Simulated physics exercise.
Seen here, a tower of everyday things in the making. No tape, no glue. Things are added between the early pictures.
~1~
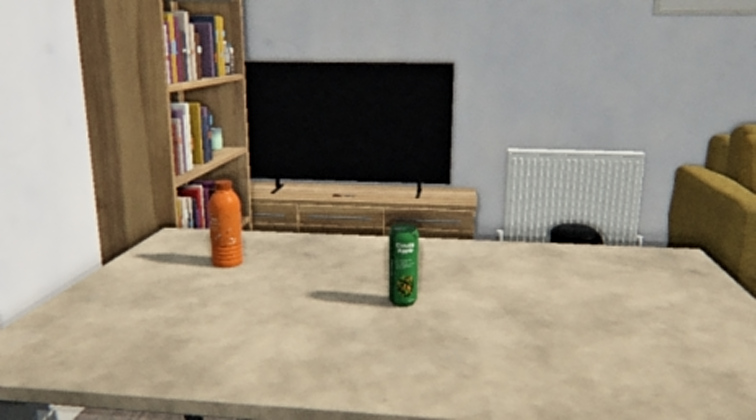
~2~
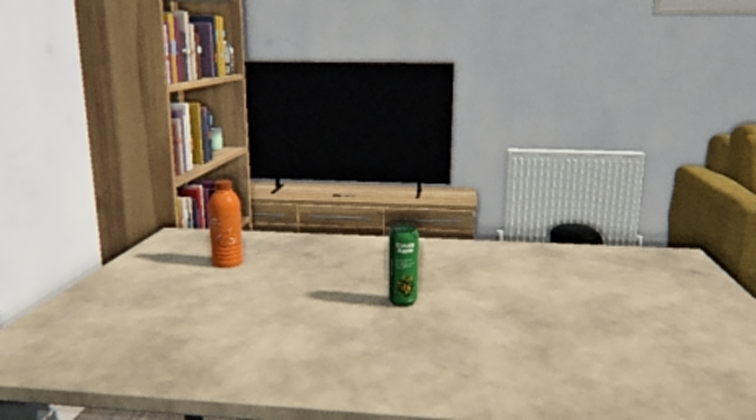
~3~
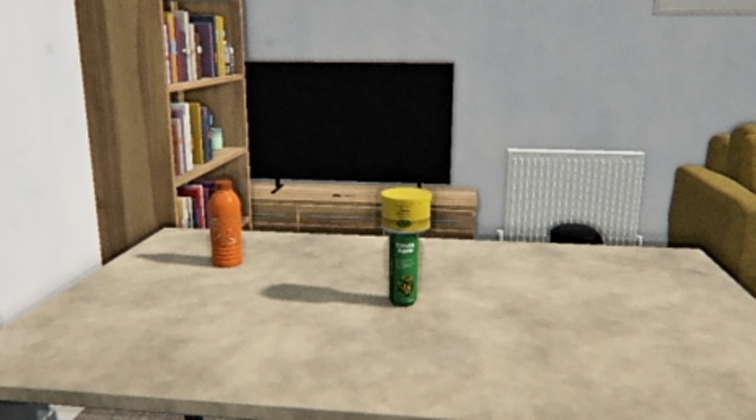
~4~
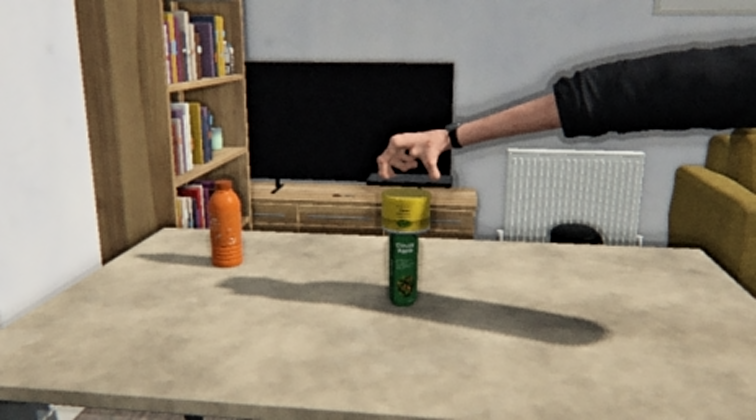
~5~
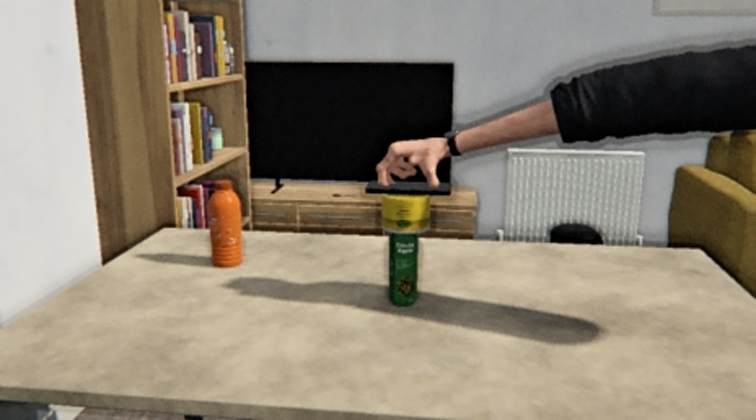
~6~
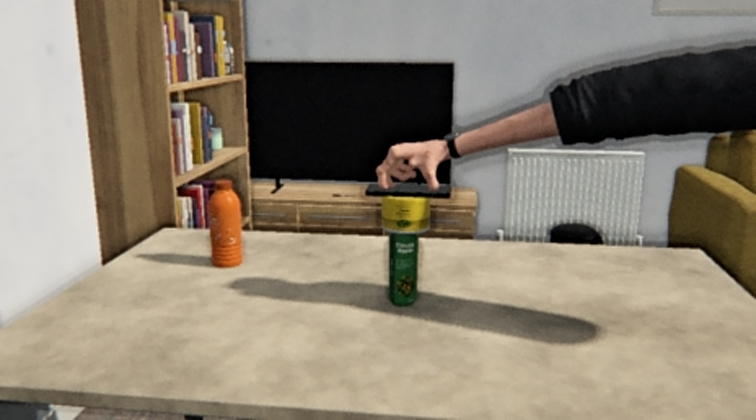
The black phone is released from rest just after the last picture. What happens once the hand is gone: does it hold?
In the end the pile keeps its balance.
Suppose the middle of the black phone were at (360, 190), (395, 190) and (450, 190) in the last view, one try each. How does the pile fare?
First try: It loses its balance; second try: It keeps its balance; third try: It comes apart.
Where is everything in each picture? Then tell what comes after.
In the first picture, the last thing is not in view yet; green can (403, 266).
In the second picture, the last thing is not in view yet; orange bottle (225, 223).
In the third picture, the last thing is not in view yet; yellow tub (406, 211).
In the fourth picture, coming down; black phone (410, 181); green can (403, 266).
In the fifth picture, in place under the hand; black phone (409, 188); orange bottle (225, 223).
In the sixth picture, in place under the hand; black phone (409, 191); yellow tub (406, 211).
Then, 0.40 s on from there, no change.
Then, 1.20 s on from there, black phone resting near (409, 191).
In the end, all 4 unmoved. At the end, from the last picture's camera, black phone near (409, 191). The pile stays up.
